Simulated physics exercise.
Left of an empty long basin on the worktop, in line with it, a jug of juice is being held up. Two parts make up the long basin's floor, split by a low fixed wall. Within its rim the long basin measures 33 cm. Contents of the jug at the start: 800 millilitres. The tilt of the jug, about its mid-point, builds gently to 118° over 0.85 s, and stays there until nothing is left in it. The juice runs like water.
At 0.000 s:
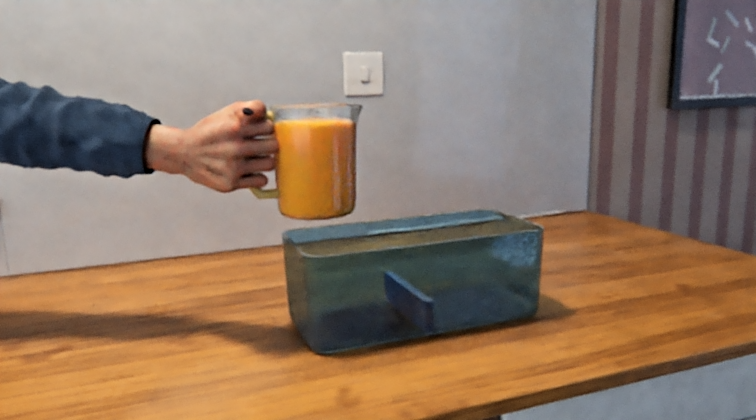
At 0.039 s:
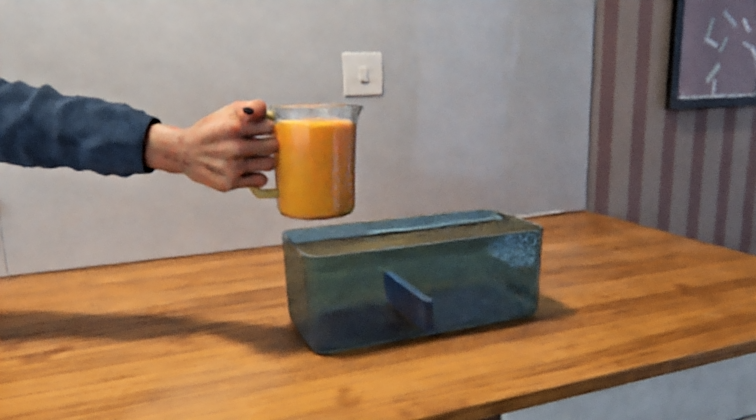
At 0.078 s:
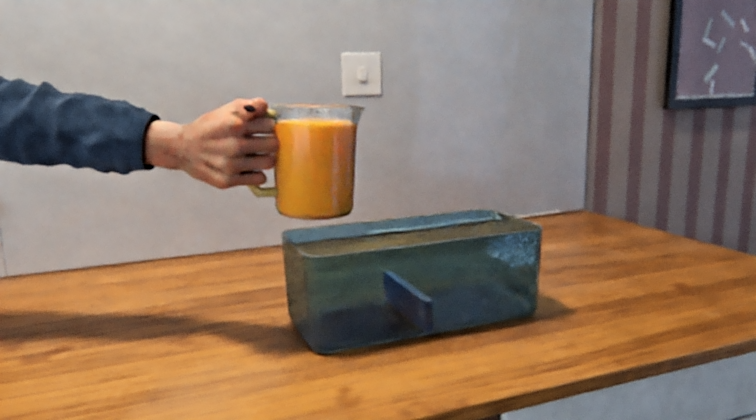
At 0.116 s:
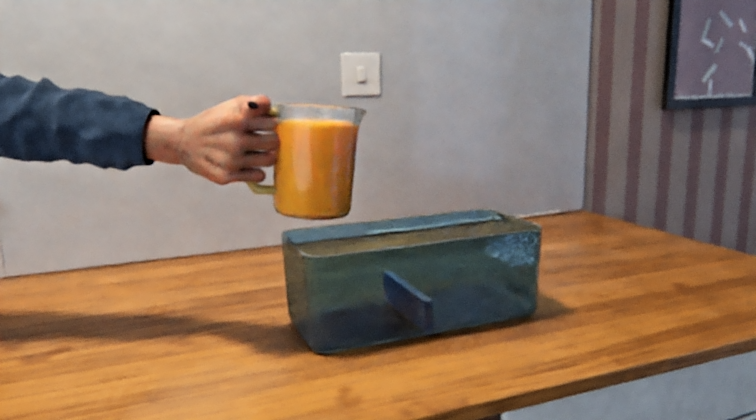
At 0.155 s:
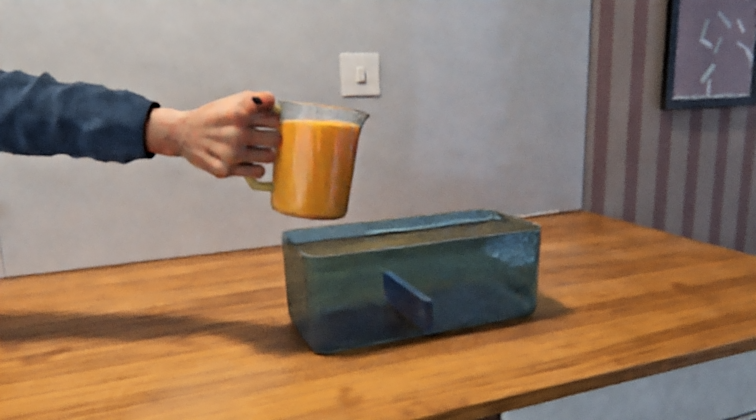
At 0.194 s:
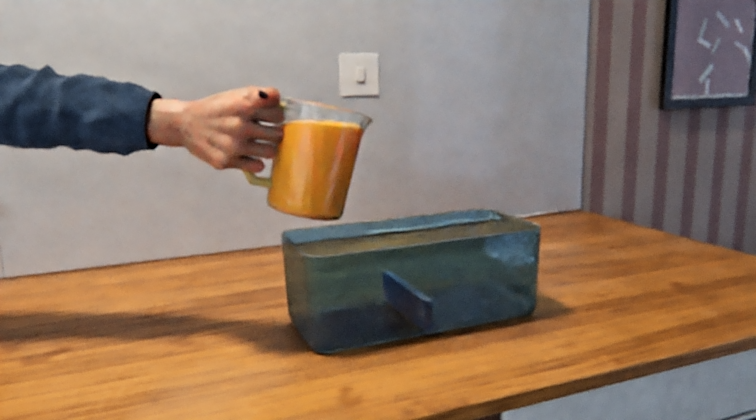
A hand holds a jug of orange juice above a glass basin and gently tilts it right.
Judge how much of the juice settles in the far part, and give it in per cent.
Some 55 per cent settles in the far part.
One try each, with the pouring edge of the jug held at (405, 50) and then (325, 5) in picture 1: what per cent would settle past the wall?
90 per cent first, 40 per cent second.
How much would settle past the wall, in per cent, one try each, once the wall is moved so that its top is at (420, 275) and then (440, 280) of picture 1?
The first gives near 20 per cent and the second near 5 per cent.
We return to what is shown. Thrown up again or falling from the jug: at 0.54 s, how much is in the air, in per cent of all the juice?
16 %.
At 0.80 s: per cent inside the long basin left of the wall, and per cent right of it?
26 per cent left and 48 right, roughly.
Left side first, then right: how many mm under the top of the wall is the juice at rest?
Roughly 26 mm on the left side and roughly 24 mm on the right.
After 0.54 s the tilt is 84° and 75 per cent is still to pour, 0 is left of the wall and 8 right of it.
After 0.80 s the tilt is 117° and 16 per cent is still to pour, 26 is left of the wall and 49 right of it.
After 1.06 s the tilt is 118° and 0 per cent is still to pour, 44 is left of the wall and 55 right of it.
After 1.35 s the tilt is 118° and 0 per cent is still to pour, 44 is left of the wall and 55 right of it.
In the end 44 per cent lies left of the wall, 55 right of it and 1 outside.
